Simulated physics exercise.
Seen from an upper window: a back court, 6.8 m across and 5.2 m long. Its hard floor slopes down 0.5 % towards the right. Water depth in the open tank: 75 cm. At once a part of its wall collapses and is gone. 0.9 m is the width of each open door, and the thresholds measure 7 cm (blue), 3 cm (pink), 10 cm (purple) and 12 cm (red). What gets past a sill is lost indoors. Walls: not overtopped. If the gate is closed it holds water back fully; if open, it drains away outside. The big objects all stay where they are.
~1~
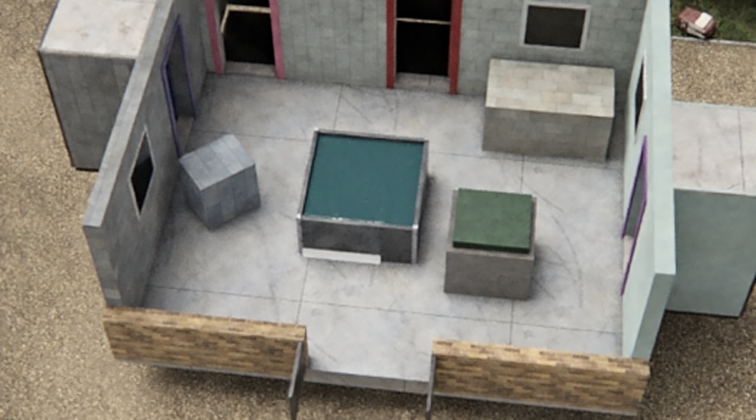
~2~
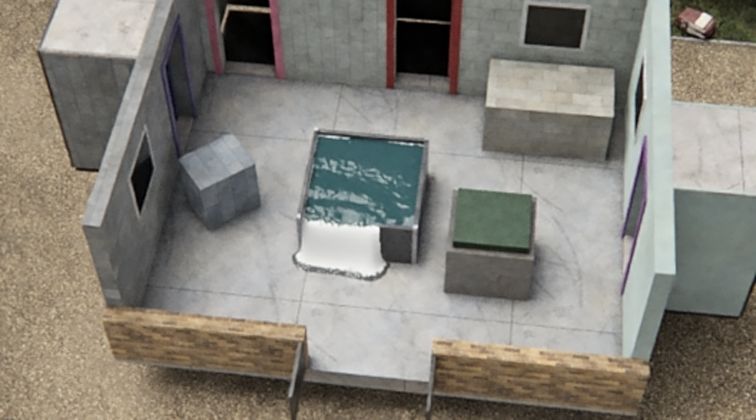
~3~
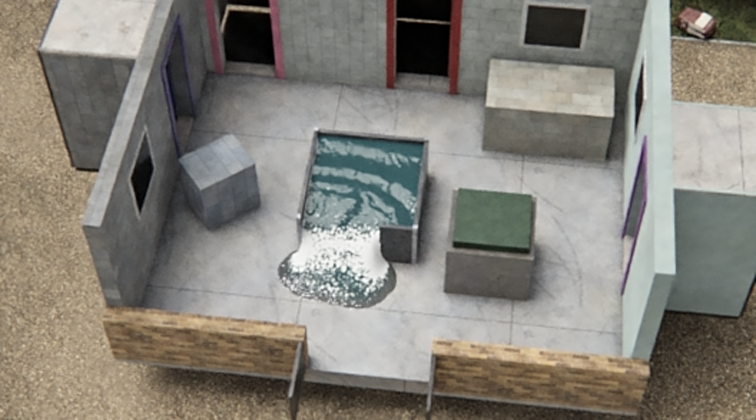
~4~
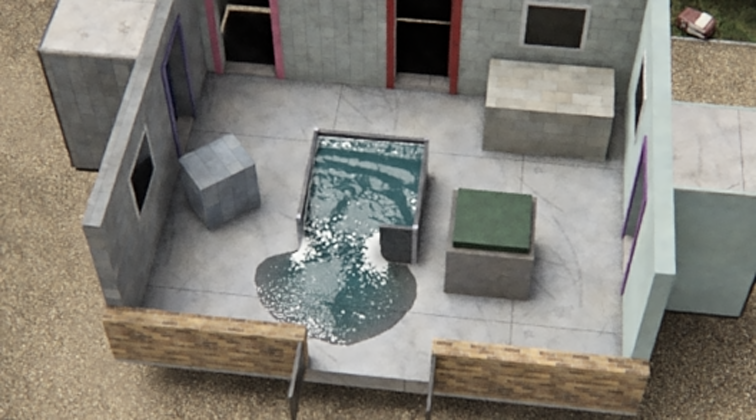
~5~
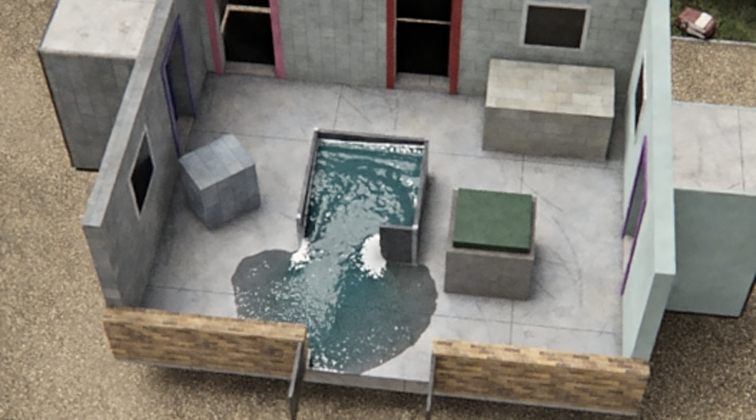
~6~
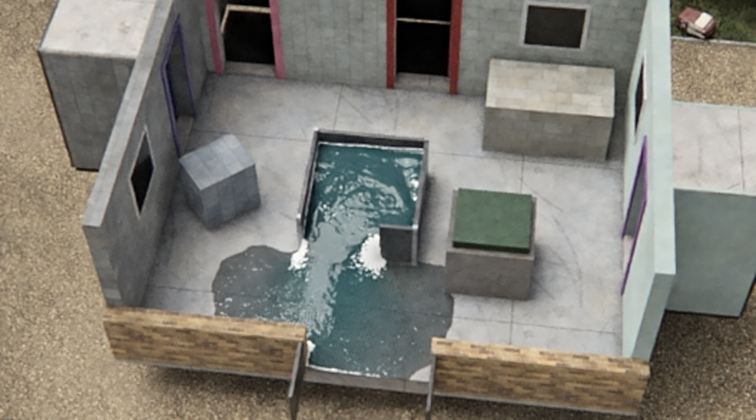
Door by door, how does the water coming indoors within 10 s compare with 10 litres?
The blue door lets in no more than that; the pink door lets in more than that; the purple door lets in no more than that; the red door lets in no more than that.
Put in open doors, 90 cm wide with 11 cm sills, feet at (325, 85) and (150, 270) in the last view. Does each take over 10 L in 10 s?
Per doorway, in order: Insufficient / sufficient.
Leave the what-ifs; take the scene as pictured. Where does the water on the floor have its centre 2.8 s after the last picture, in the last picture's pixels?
At roughly (293, 257).
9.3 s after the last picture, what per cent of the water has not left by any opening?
That would be close to 46 per cent.
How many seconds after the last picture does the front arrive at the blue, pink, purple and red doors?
Blue: 2.0 s; pink: 2.8 s; purple: 3.8 s; red: 5.0 s.
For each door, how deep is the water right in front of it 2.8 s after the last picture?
Blue 4 cm, pink 2 cm, purple 0 cm, red 0 cm.
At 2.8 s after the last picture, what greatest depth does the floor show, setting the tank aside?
Depth max: Approx. 28 cm.
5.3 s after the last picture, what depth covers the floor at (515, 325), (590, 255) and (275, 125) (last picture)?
Roughly 1, 1 and 4 cm, in turn.
Then, 0.7 s after the last picture water covers 20 % of the floor and is deepest (38 cm) near (286, 351); blue door not reached, pink door not reached, purple door not reached, red door not reached.
Then, 1.5 s after the last picture water covers 25 % of the floor and is deepest (36 cm) near (146, 336); blue door not reached, pink door not reached, purple door not reached, red door not reached.
Then, 2.8 s after the last picture water covers 40 % of the floor and is deepest (28 cm) near (168, 214); blue door 4 cm at the sill, 0 L in, pink door not reached, purple door not reached, red door not reached.
Then, 5.3 s after the last picture water covers 50 % of the floor and is deepest (12 cm) near (191, 216); blue door 2 cm at the sill, 0 L in, pink door 6 cm at the sill, 29 L in, purple door 1 cm at the sill, 0 L in, red door 1 cm at the sill, 0 L in.
Then, 9.3 s after the last picture water covers 70 % of the floor and is deepest (6 cm) near (294, 246); blue door 4 cm at the sill, 0 L in, pink door 6 cm at the sill, 56 L in, purple door 1 cm at the sill, 0 L in, red door 2 cm at the sill, 0 L in.
